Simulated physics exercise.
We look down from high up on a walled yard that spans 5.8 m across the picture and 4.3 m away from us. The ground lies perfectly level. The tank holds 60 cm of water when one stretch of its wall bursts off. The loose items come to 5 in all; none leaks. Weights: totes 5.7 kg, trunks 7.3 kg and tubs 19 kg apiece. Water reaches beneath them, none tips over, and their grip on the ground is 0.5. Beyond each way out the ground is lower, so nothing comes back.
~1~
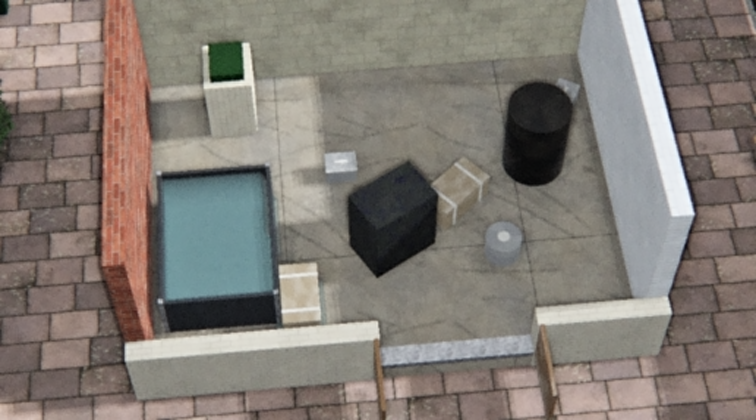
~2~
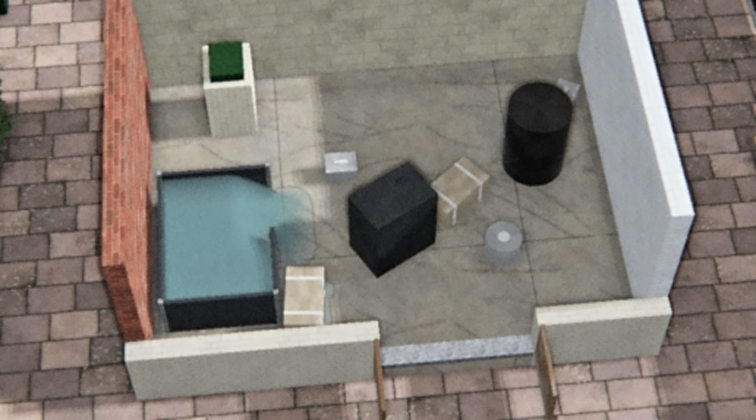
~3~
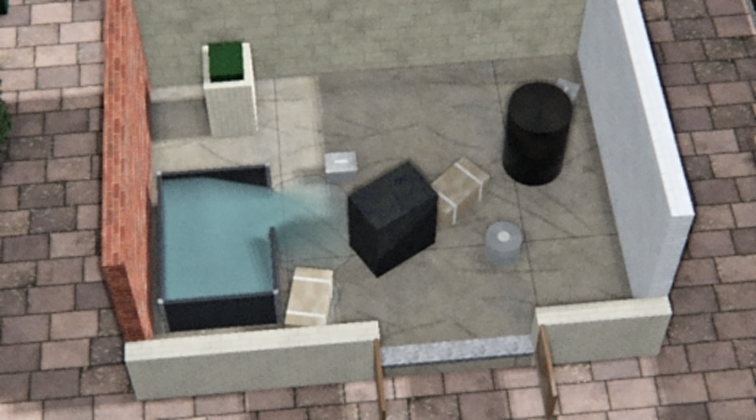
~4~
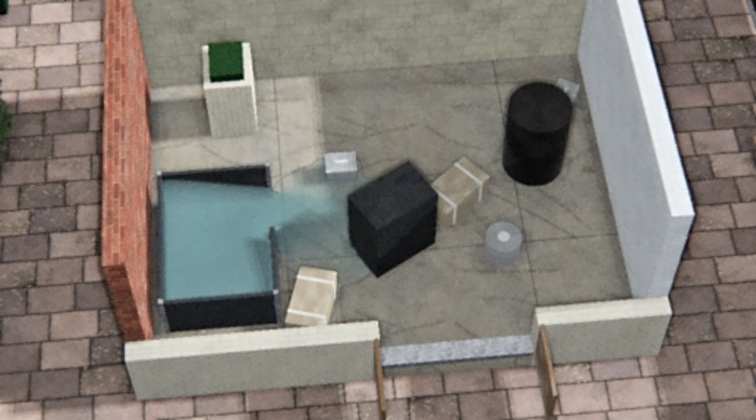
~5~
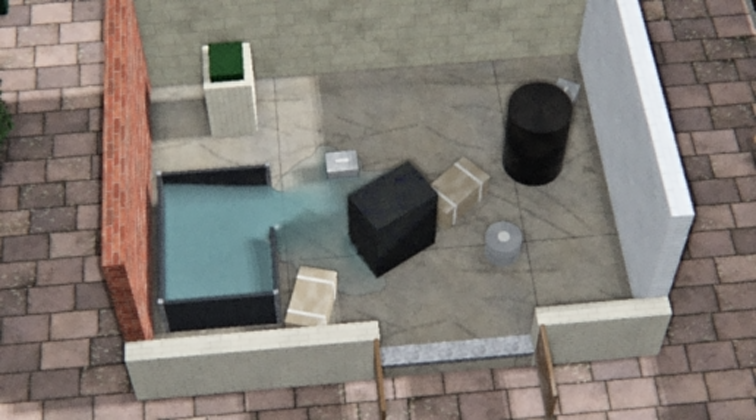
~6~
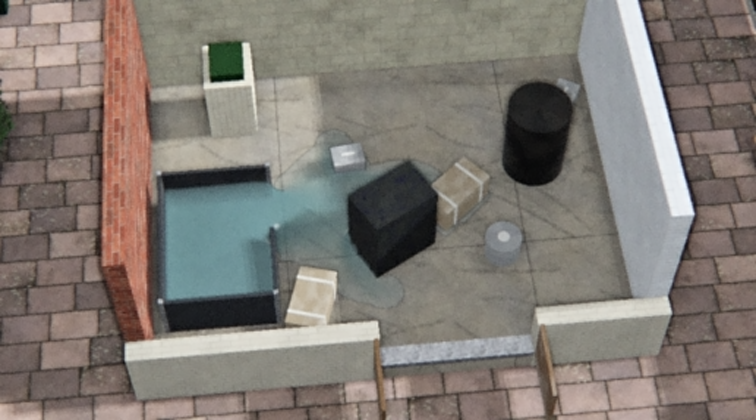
Water pours from the tank's right side, nudging a pale crate, then a small box.
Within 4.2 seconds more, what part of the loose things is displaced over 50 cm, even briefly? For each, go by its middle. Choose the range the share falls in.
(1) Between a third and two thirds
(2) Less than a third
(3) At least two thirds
(1) Between a third and two thirds.
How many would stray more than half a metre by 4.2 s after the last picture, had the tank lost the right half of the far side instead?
The answer then is 1.
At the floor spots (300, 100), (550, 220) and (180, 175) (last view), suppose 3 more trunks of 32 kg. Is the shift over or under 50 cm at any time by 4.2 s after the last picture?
Order as given: Stays inside it, stays inside it, stays inside it.
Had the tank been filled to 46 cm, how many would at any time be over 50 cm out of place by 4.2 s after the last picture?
The count would be 3.
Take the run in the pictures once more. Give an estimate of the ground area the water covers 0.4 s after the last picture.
Roughly 8.0 m2 of it is wet.
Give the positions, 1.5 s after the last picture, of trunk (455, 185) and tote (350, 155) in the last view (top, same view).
(506, 204) and (480, 58), roughly.
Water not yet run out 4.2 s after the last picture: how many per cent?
94 %.
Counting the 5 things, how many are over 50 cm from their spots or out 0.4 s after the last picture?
1.
Then, 0.4 s after the last picture 1 of 5 are over 50 cm from their spots; 0 afloat.
Then, 1.5 s after the last picture 2 of 5 are over 50 cm from their spots; 1 afloat.
Then, 2.8 s after the last picture 2 of 5 are over 50 cm from their spots; 4 afloat.
Then, 4.2 s after the last picture 3 of 5 are over 50 cm from their spots, and 3 have been at some point; 4 afloat.
